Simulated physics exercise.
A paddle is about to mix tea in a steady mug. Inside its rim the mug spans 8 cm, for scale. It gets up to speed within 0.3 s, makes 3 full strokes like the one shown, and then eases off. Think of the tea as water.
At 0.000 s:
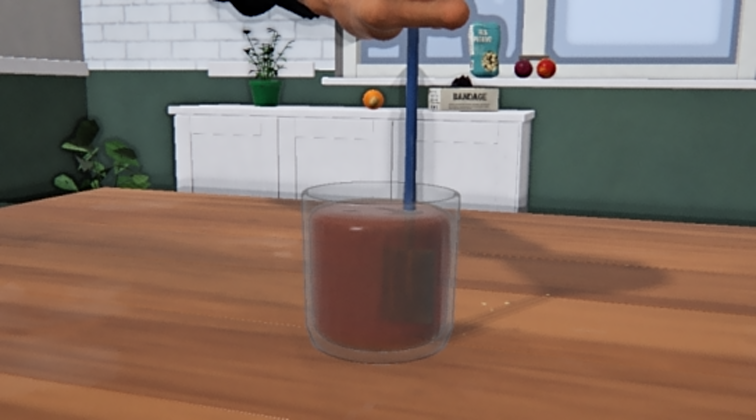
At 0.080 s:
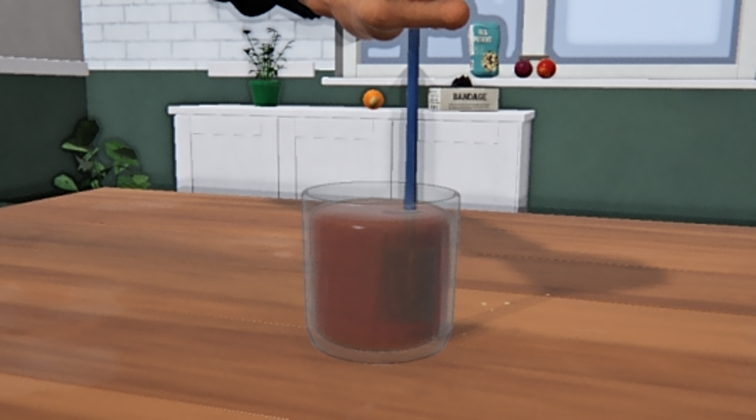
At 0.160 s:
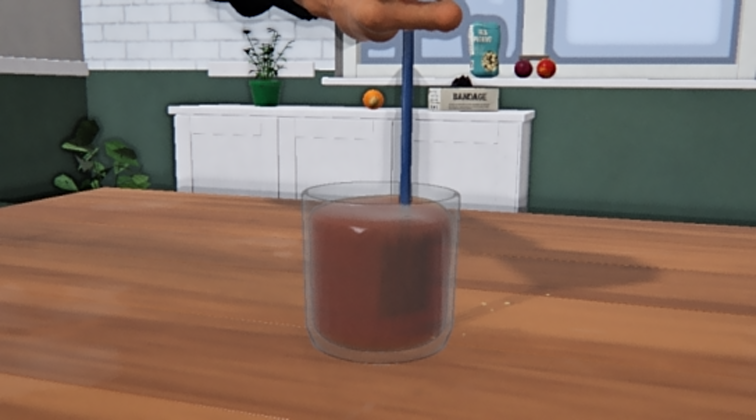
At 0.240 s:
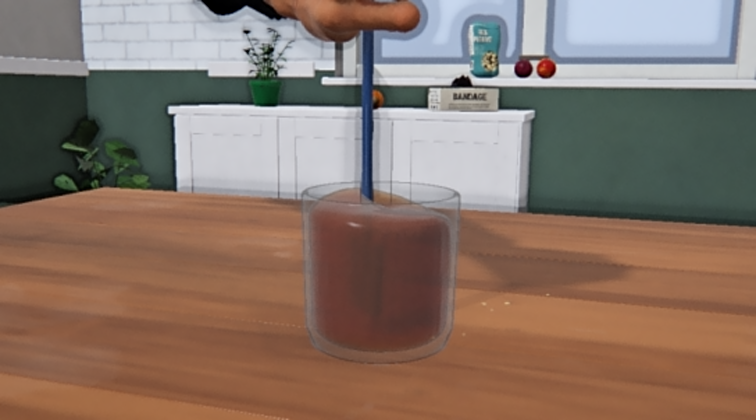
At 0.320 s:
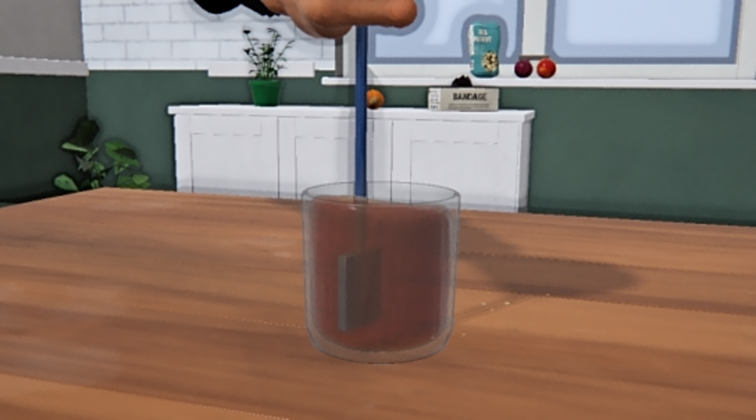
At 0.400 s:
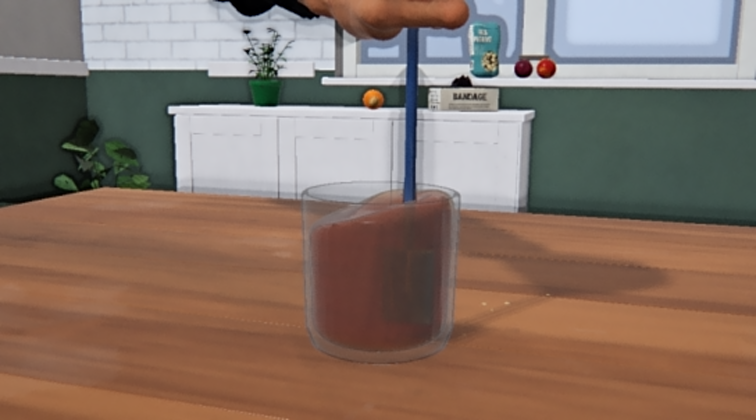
In a kitchen, a hand held a blue stem in a clear mug of reddish-brown tea, moved its paddle left, then back right, and the tea's surface tilted higher on the right.
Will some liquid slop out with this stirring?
Yes: Some gets out.
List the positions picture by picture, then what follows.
In the first picture, the stem is at (412, 79); the tea meets the walls at (314, 207) and (452, 217); the rim runs from (311, 193) to (456, 201).
In the second picture, the stem is at (413, 79); the tea meets the walls at (314, 206) and (452, 217).
In the third picture, the stem is at (408, 79); the tea meets the walls at (314, 205) and (451, 217).
In the fourth picture, the stem is at (368, 79); the tea meets the walls at (314, 197) and (452, 216).
In the fifth picture, the stem is at (361, 78); the tea meets the walls at (314, 197) and (452, 208).
In the sixth picture, the stem is at (412, 79); the tea meets the walls at (315, 217) and (454, 197).
After 0.57 s 0 ml is over the rim.
After 0.74 s 3 ml is over the rim.
After 0.90 s 5 ml is over the rim.
After 1.07 s 9 ml is over the rim.
In the end 10 ml is over the rim.
